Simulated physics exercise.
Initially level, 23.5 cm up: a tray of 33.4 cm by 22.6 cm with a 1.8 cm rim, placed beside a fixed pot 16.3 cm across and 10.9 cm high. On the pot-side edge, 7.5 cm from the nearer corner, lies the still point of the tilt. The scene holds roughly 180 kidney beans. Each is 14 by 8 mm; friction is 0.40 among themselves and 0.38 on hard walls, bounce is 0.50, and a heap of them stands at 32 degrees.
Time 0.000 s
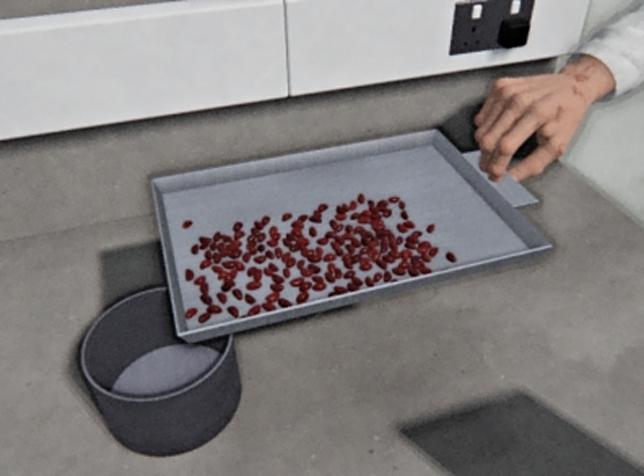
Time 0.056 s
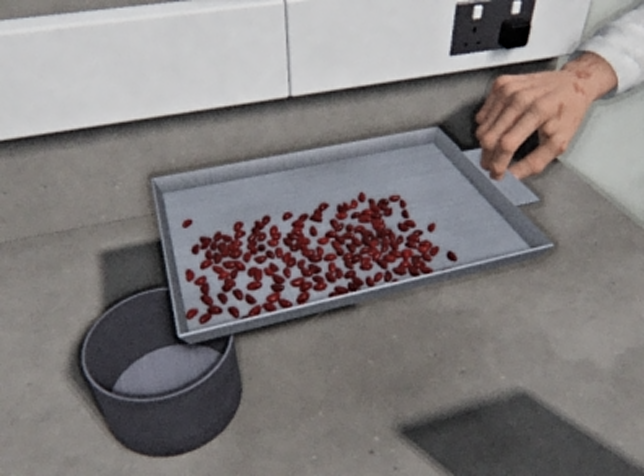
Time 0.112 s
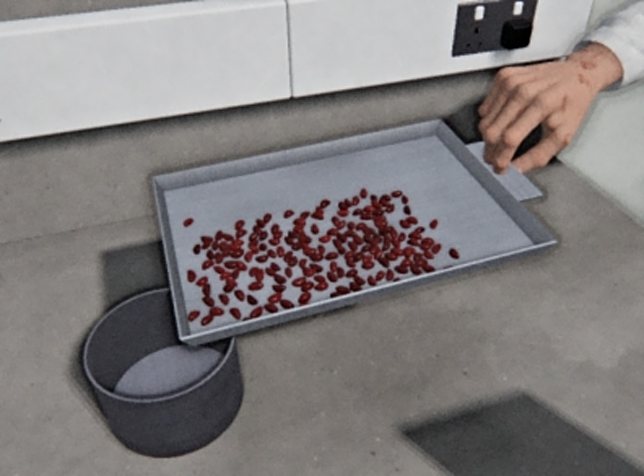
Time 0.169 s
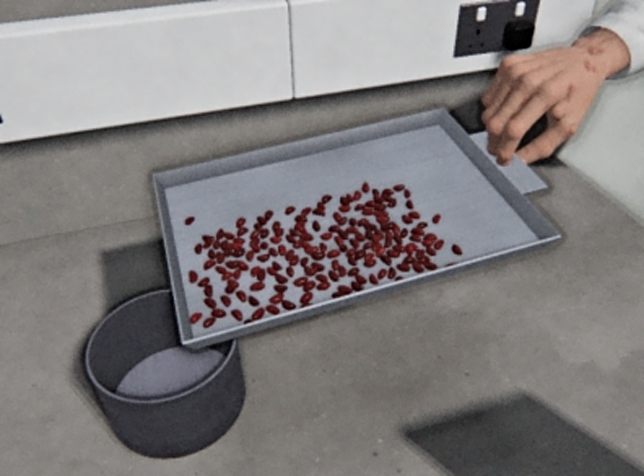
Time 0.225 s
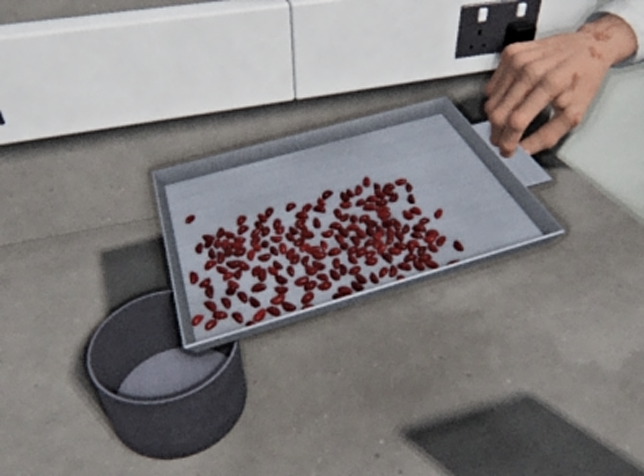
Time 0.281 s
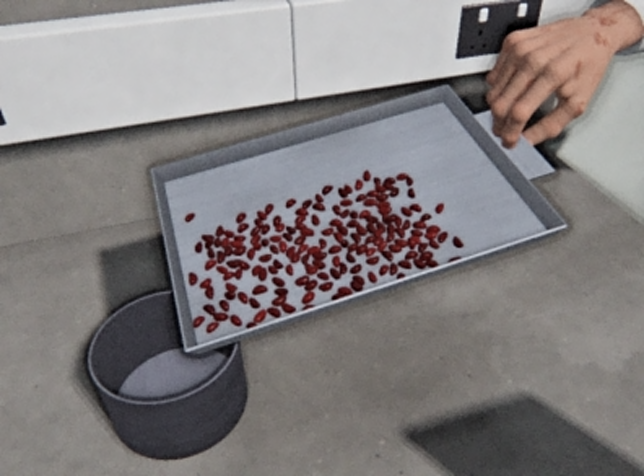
A shallow grey metal tray scattered with dark red beans tilts gradually above a grey worktop, its right side rising while its left edge stays over a round dark pot. Seen from above at an angle, the counter runs below white panels and a black socket, with a hand at the tray's right end. The hand lifts slightly with the tray, while the beans keep their loose spread.
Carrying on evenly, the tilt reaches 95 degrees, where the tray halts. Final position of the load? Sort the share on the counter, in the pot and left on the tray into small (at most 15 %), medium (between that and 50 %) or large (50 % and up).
Counter - large, pot - small, tray - small.
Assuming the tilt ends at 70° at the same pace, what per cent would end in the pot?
In that case, near 0 percent.
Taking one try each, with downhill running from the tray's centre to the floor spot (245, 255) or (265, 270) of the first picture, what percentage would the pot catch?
First try: About 40 percent; second try: About 5 percent.
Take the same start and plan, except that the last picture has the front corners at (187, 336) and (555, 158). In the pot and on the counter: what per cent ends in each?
In the pot: 45 per cent; on the counter: 55 per cent.
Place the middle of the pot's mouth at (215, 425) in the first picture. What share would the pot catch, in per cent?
With the pot there, close to 100 per cent.
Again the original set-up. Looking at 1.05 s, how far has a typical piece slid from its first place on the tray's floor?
Displacement on the tray: Roughly 6 cm.
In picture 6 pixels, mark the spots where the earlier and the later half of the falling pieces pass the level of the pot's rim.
(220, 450) or so first, later (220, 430).
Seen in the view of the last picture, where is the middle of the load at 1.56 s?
I'd put it close to (221, 380).
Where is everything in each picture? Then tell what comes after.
Tray tilt 0 degrees, front corners at (186, 327) and (542, 243); middle of the pieces at (320, 252); pot at (158, 338), in the first frame.
Tray tilt 1 degrees, front corners at (186, 328) and (543, 242); middle of the pieces at (320, 251), in the second frame.
Tray tilt 3 degrees, front corners at (188, 331) and (546, 238); middle of the pieces at (322, 250), in the third frame.
Tray tilt 6 degrees, front corners at (190, 335) and (550, 233), lowest corner left front; middle of the pieces at (323, 248), in the fourth frame.
Tray tilt 8 degrees, front corners at (192, 338) and (553, 228), lowest corner left front; middle of the pieces at (324, 246), in the fifth frame.
Tray tilt 11 degrees, front corners at (193, 342) and (556, 223), lowest corner left front; middle of the pieces at (323, 243); pot at (165, 341). The tray's pace is about 50 degrees a second, in the sixth frame.
After 1.05 s, tilt 50 degrees; the tray holds 100 %, the pot 0 %.
After 1.56 s, tilt 76 degrees; the tray holds 45 %, the pot 0 %.
After 2.14 s, tilt 95 degrees; the tray holds 0 %, the pot 0 %.
In the end, at 3.1 s, counter 100 %, pot 0 %, tray 0 %.
